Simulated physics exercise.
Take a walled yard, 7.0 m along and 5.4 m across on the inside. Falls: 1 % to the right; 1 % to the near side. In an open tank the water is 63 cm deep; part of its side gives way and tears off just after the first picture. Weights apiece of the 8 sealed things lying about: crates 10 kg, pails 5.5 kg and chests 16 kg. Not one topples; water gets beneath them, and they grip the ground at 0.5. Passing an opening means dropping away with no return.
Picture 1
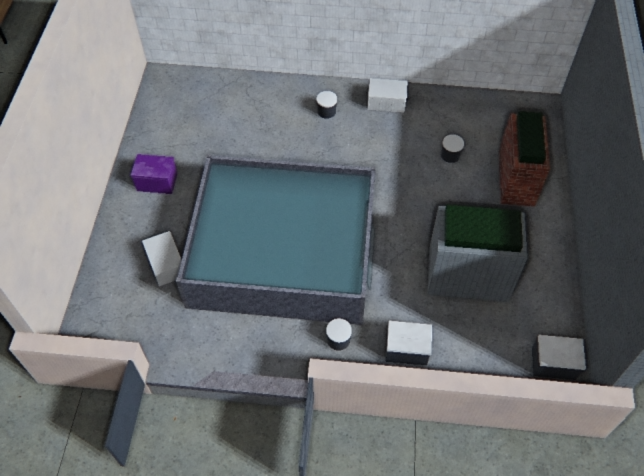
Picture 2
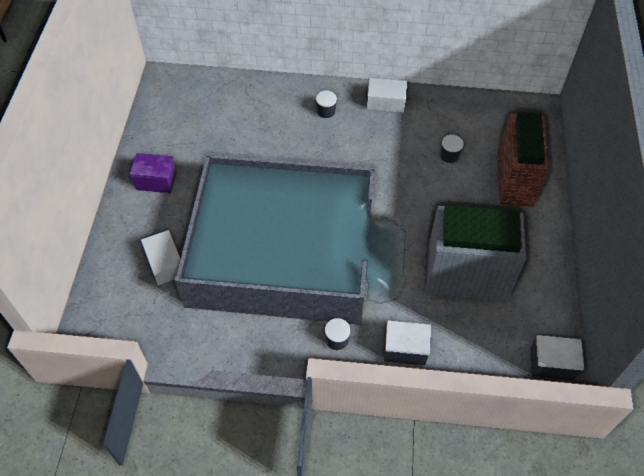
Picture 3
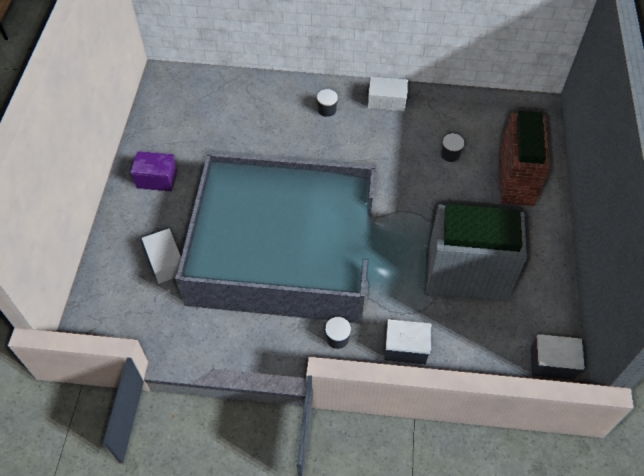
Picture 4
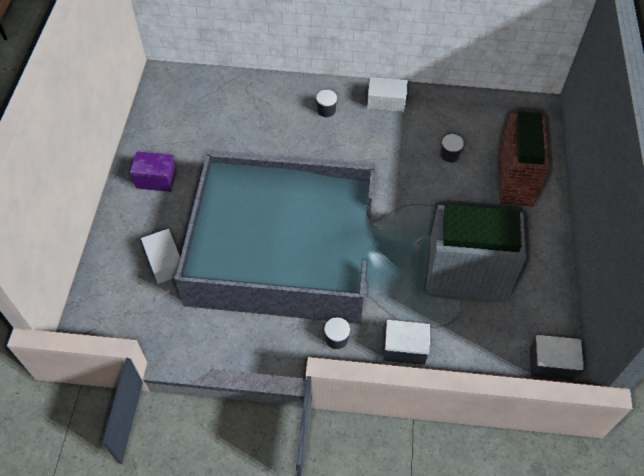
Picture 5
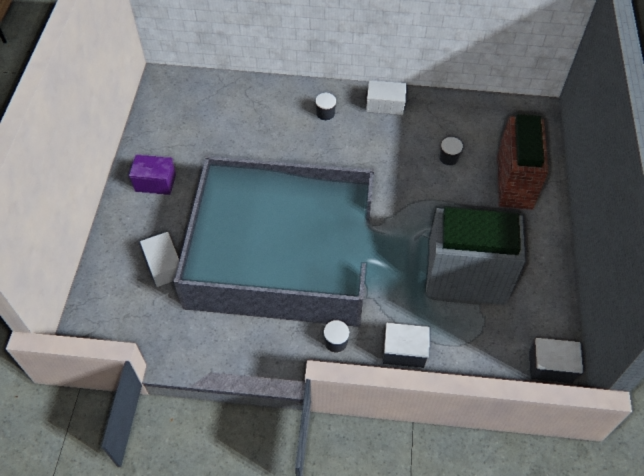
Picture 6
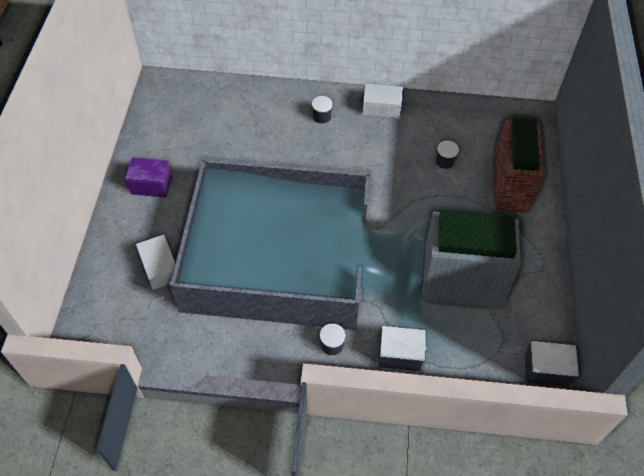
A tank of water breaks open on its right side and water spreads across the yard floor.
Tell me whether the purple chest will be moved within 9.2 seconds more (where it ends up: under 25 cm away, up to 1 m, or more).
Hardly budges.
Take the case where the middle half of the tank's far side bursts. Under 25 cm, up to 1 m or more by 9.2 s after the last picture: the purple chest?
My answer is that the purple chest is flushed far out.
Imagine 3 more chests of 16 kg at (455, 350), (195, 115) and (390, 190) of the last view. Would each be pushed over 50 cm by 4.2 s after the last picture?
So that's beyond the threshold, within the threshold and within the threshold, in that sequence.
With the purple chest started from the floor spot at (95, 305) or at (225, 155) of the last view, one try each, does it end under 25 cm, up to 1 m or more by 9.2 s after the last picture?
At the first spot it keeps its position; at the second it keeps its position.
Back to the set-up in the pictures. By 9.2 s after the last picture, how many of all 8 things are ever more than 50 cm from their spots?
The number is 6.
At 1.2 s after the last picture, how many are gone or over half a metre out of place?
The number by then is 1.
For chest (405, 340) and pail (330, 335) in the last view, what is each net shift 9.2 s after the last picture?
Lab note - net shifts in order: 250 cm; 200 cm.
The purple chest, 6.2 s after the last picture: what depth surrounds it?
Roughly 0 cm deep.
Then, 1.2 s after the last picture the purple chest is near (147, 169), 0.0 m from its start, aground; 0 of 8 are out; 1 afloat.
Then, 3.8 s after the last picture the purple chest is near (147, 169), 0.0 m from its start, aground; 0 of 8 are out; 2 afloat.
Then, 6.2 s after the last picture the purple chest is near (147, 169), 0.0 m from its start, aground; 0 of 8 are out; 1 afloat.
Then, 9.2 s after the last picture the purple chest is near (147, 169), 0.0 m from its start, aground; 0 of 8 are out; 1 afloat.
